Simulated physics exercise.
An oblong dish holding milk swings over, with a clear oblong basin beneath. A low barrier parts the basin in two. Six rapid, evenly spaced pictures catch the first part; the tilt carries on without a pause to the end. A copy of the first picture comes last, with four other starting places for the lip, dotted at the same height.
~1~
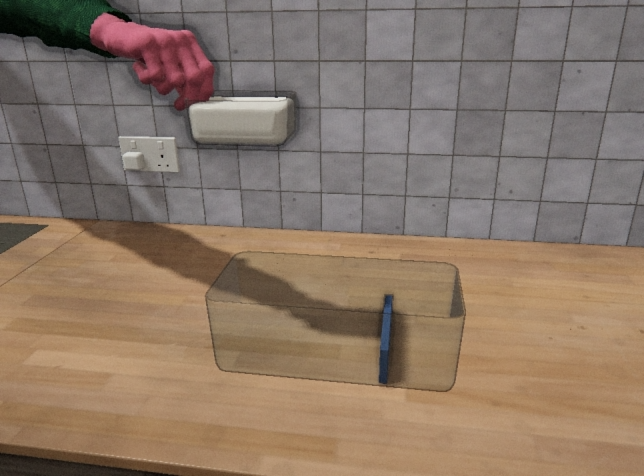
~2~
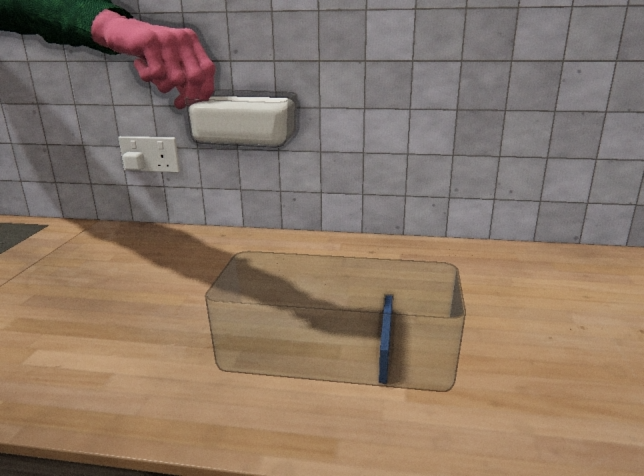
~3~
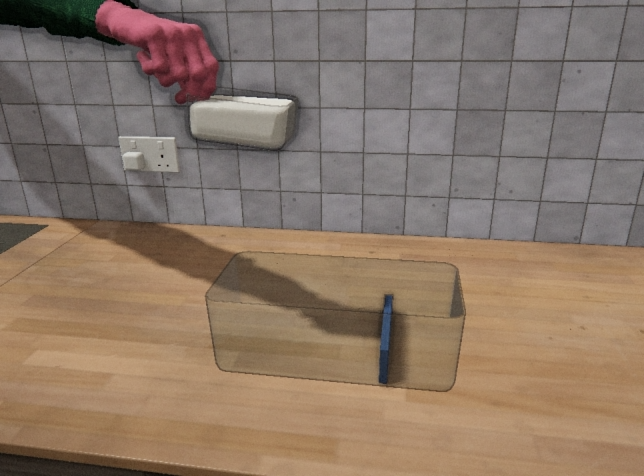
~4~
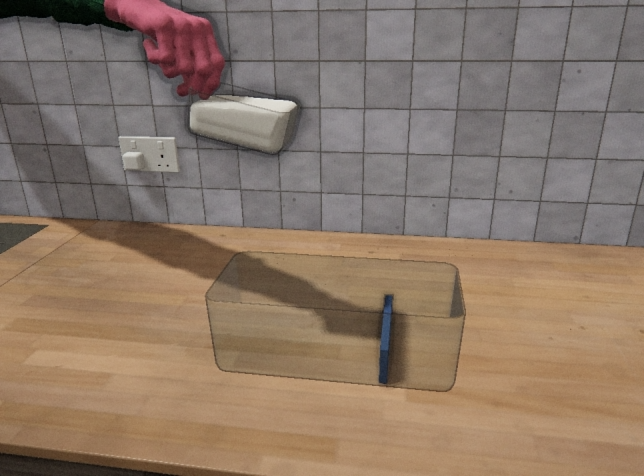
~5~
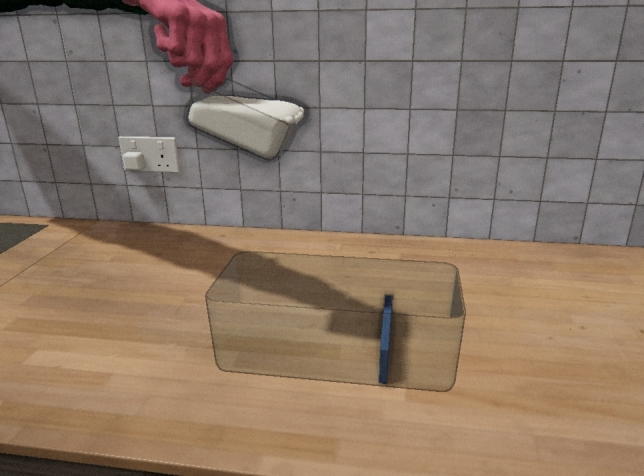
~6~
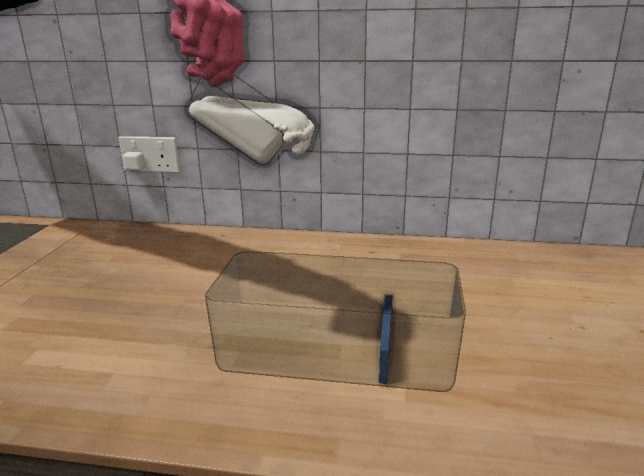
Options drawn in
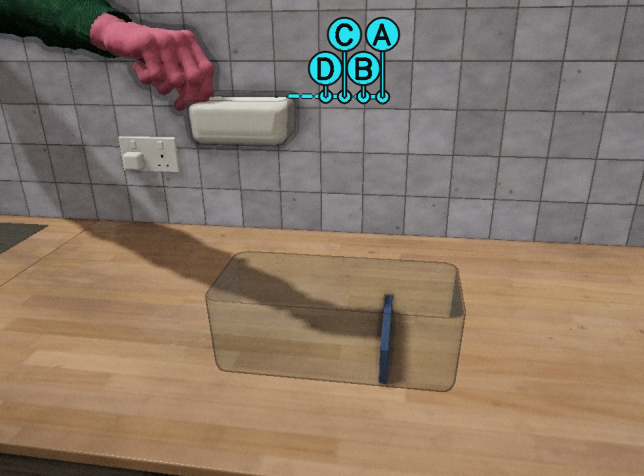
A cream oblong dish hangs beneath a pink hand with a green sleeve, before a grey tiled wall, seen from slightly above a wooden counter. Below sits a clear oblong basin with a low blue barrier right of its middle, and a white socket is on the wall at left. The hand shifts right and turns as the dish tilts steadily rightward, white milk bulging over its lip, while the camera stays still.
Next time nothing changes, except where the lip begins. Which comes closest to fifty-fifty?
Choose D.
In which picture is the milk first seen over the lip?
Picture 5.
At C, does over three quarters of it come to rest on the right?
No, it does not.
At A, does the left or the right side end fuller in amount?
The right side.
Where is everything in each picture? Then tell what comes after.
Upright, lip at (289, 95); basin from (217, 365) to (455, 387); top of the wall at (387, 320); nothing has left yet.
Upright, lip at (290, 97); nothing has left yet.
Tipped about 6°, lip at (291, 101); nothing has left yet.
Tipped about 13°, lip at (293, 107); nothing has left yet.
Tipped about 23°, lip at (294, 116); milk is over the lip, down to (298, 119).
Tipped about 34°, lip at (294, 127); milk is over the lip, down to (302, 149).
On the marked copy, A at (382, 96); B at (363, 96); C at (344, 96); D at (325, 96).
If A is chosen, about 20 % ends left of the wall and 78 % right of it.
If B is chosen, about 22 % ends left of the wall and 75 % right of it; 3 % is lost outside.
If C is chosen, about 29 % ends left of the wall and 68 % right of it; 3 % is lost outside.
If D is chosen, about 50 % ends left of the wall and 47 % right of it; 3 % is lost outside.
